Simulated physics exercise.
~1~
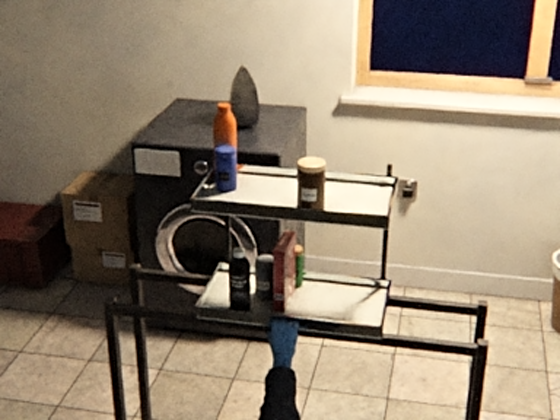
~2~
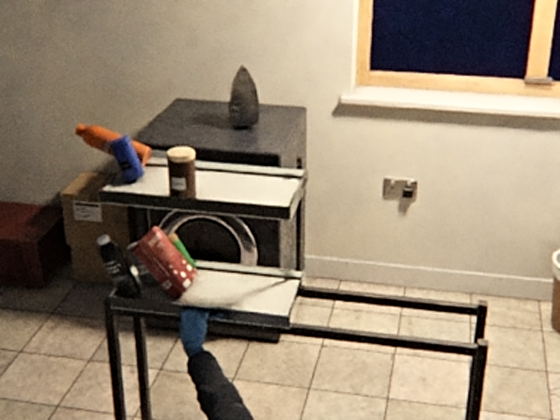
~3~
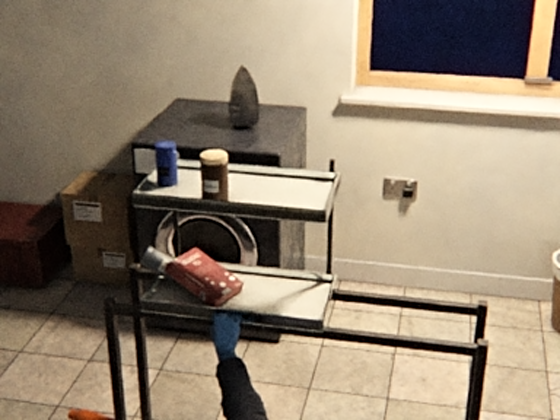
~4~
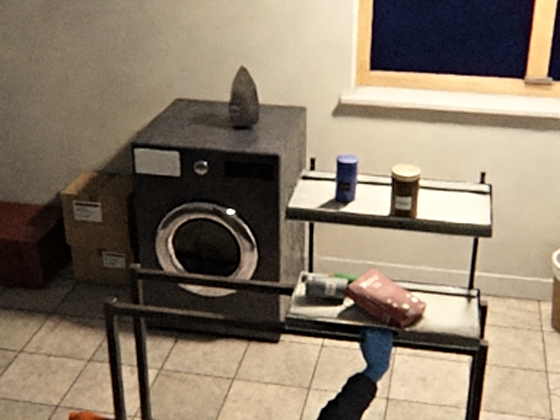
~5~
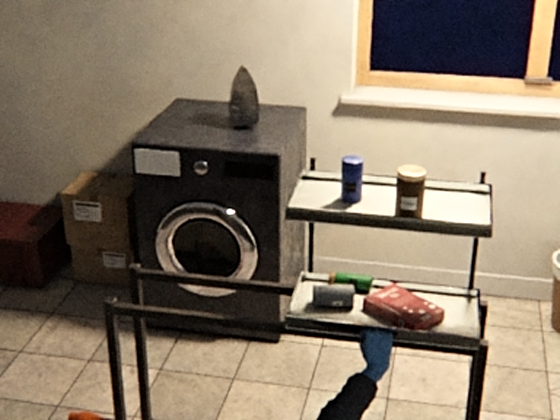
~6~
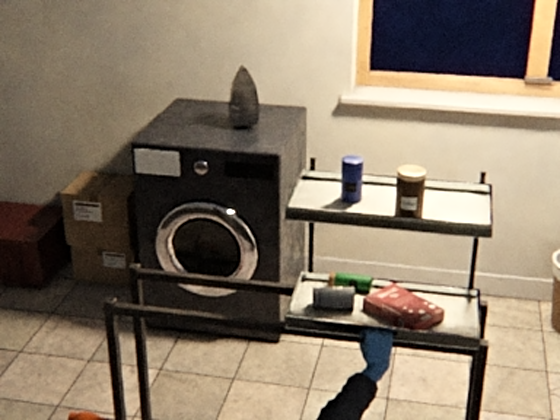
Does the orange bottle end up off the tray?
Yes, the orange bottle tips over as the tray goes left and comes off it, ending up down at the lower left.
